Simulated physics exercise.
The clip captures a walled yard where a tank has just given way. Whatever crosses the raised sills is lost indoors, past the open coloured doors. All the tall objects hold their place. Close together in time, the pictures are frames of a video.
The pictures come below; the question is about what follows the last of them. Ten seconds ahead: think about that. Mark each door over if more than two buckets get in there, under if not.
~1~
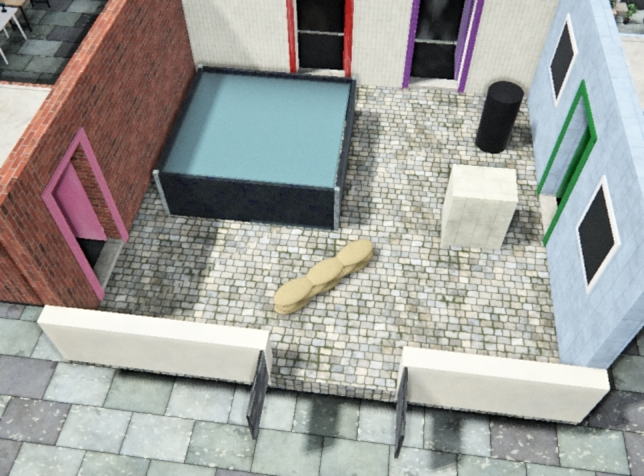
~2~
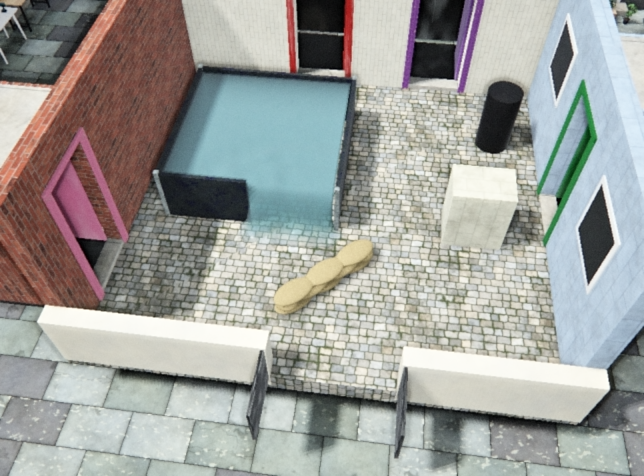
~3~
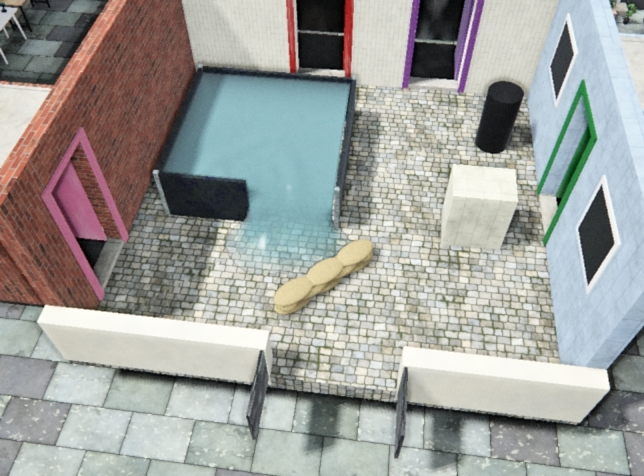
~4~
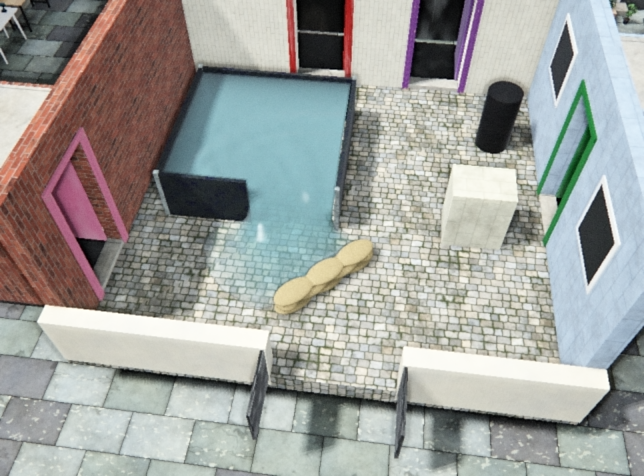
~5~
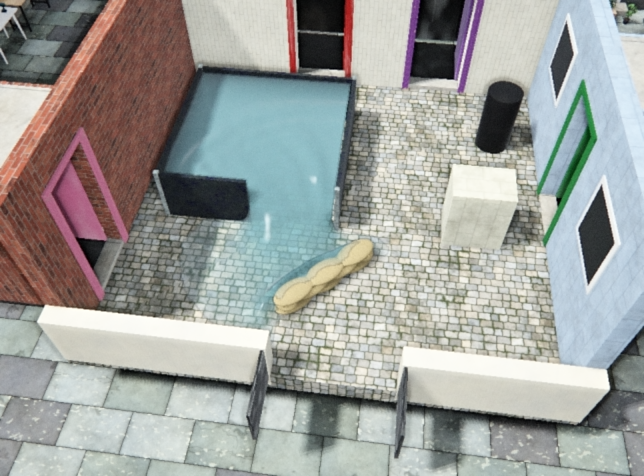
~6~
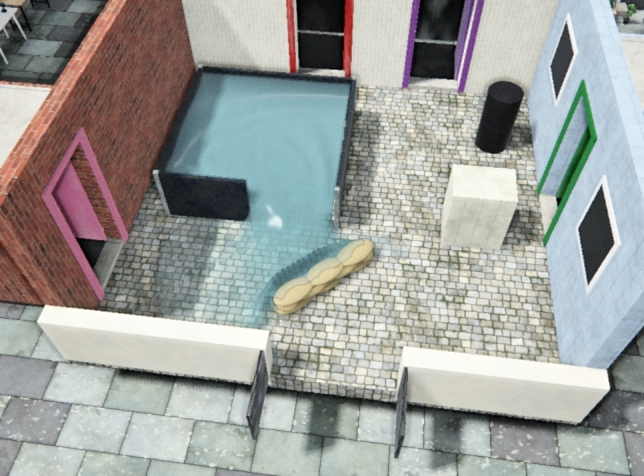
Purple door - over; green door - over; pink door - over; red door - under.
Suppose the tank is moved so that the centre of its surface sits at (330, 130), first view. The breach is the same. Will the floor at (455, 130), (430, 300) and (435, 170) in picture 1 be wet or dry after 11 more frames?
Points in turn: Not reached; inundated; not reached.
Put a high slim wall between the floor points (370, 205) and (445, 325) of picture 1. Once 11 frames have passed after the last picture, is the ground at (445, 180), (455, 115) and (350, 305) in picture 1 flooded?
Results in order: Bone-dry / bone-dry / swamped.
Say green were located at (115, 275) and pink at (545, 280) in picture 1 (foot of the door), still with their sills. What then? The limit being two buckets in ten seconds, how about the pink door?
For the pink door, it remains below.
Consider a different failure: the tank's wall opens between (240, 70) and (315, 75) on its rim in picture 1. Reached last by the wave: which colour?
That's the one in green.
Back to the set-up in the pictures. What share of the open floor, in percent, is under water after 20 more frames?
Estimated share: About 75 %.
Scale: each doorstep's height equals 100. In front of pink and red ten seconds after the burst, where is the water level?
I'd put it at close to 190 and 40 per cent.
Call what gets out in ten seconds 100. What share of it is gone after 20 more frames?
Roughly 35 %.
A moment on, water covers 30 % of the floor; the purple door not reached, the green door not reached, the pink door wet at the sill, nothing in, the red door not reached.
Next, water covers 55 % of the floor; the purple door not reached, the green door not reached, the pink door under two buckets in, the red door not reached.
Then, water covers 75 % of the floor; the purple door wet at the sill, nothing in, the green door not reached, the pink door far over two buckets in, the red door not reached.
Later, water covers 95 % of the floor; the purple door under two buckets in, the green door under two buckets in, the pink door far over two buckets in, the red door wet at the sill, nothing in.
In the end, water covers 95 % of the floor; the purple door over two buckets in, the green door over two buckets in, the pink door far over two buckets in, the red door wet at the sill, nothing in.
